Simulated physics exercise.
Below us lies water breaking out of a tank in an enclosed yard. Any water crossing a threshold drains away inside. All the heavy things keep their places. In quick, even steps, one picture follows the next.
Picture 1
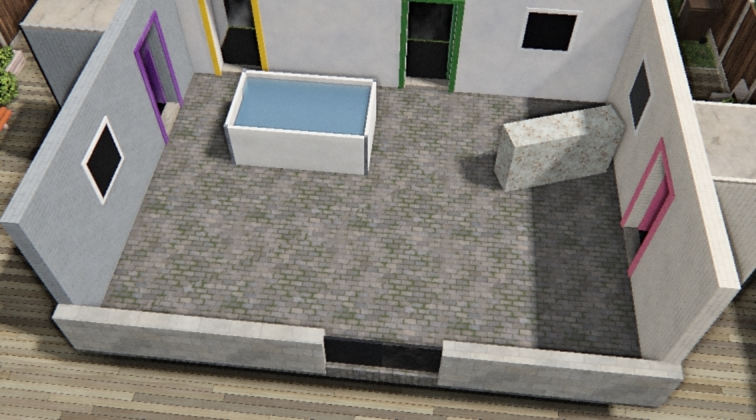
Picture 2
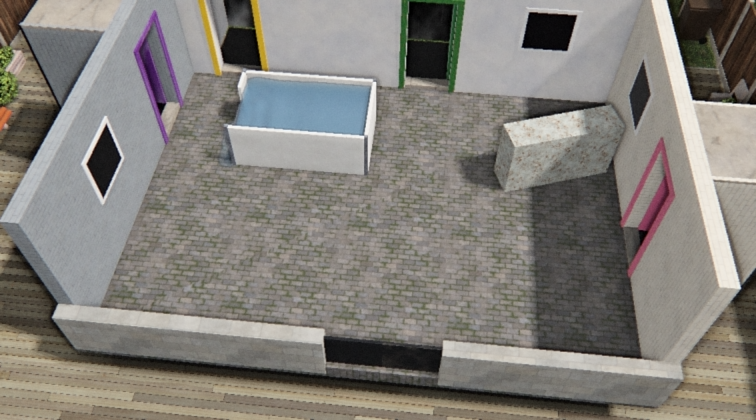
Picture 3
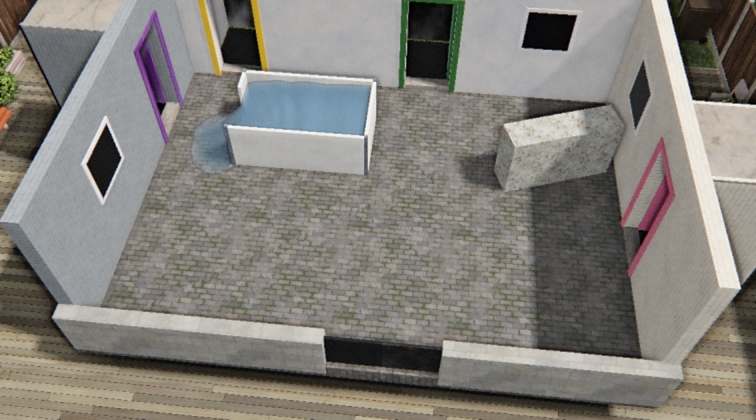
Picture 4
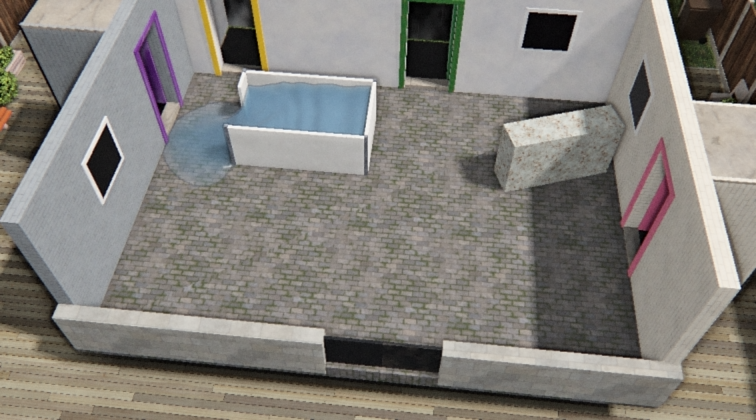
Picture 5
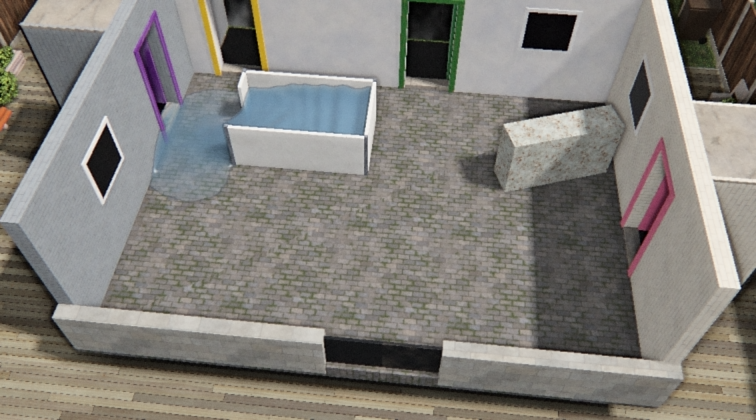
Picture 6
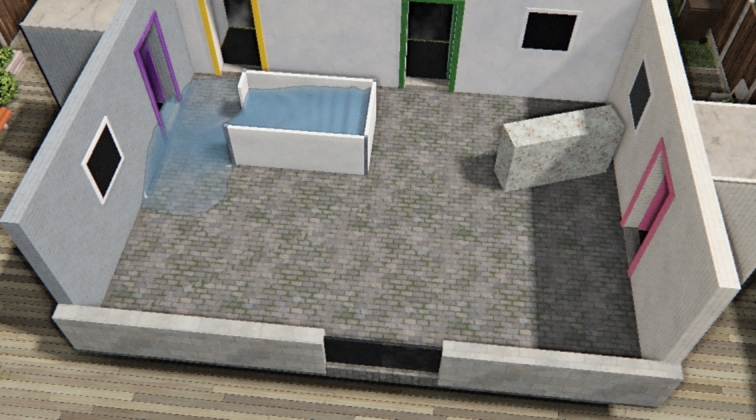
Water broke out through the left end of a white tank in a walled yard and spread across the grey paving toward the purple-framed doorway and the left wall, while the tank's level dropped.
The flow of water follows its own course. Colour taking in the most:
Purple.
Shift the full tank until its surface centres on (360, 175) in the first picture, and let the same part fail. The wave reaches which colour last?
Answer: The one in pink.
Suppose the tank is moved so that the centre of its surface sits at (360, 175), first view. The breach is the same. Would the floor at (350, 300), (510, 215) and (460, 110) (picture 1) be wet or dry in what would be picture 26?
In the order given: Wetted, not reached and not reached.
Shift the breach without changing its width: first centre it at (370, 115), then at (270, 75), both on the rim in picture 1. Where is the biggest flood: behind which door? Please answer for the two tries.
Case one gives the one in pink and case two gives the yellow door.
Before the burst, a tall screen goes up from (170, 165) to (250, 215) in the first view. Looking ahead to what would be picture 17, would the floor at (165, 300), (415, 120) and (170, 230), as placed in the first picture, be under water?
Note: Spot 1 inundated; spot 2 unwetted; spot 3 inundated.
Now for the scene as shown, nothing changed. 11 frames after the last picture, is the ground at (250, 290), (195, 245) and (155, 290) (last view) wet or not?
Well, in the order you listed them: Not wetted, next inundated, last inundated.
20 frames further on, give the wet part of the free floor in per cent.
Around 35 percent, give or take.
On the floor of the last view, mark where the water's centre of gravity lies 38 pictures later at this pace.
Roughly at (305, 194).
A moment on, water covers 15 % of the floor; purple door a lot in, green door not reached, pink door not reached, yellow door wet at the sill, nothing in.
Next, water covers 20 % of the floor; purple door a lot in, green door not reached, pink door not reached, yellow door wet at the sill, nothing in.
Then, water covers 35 % of the floor; purple door a lot in, green door not reached, pink door not reached, yellow door a trickle in.
Later, water covers 80 % of the floor; purple door a lot in, green door wet at the sill, nothing in, pink door not reached, yellow door a trickle in.
In the end, water covers 95 % of the floor; purple door a lot in, green door wet at the sill, nothing in, pink door a trickle in, yellow door some in; the purple door has let in the most.
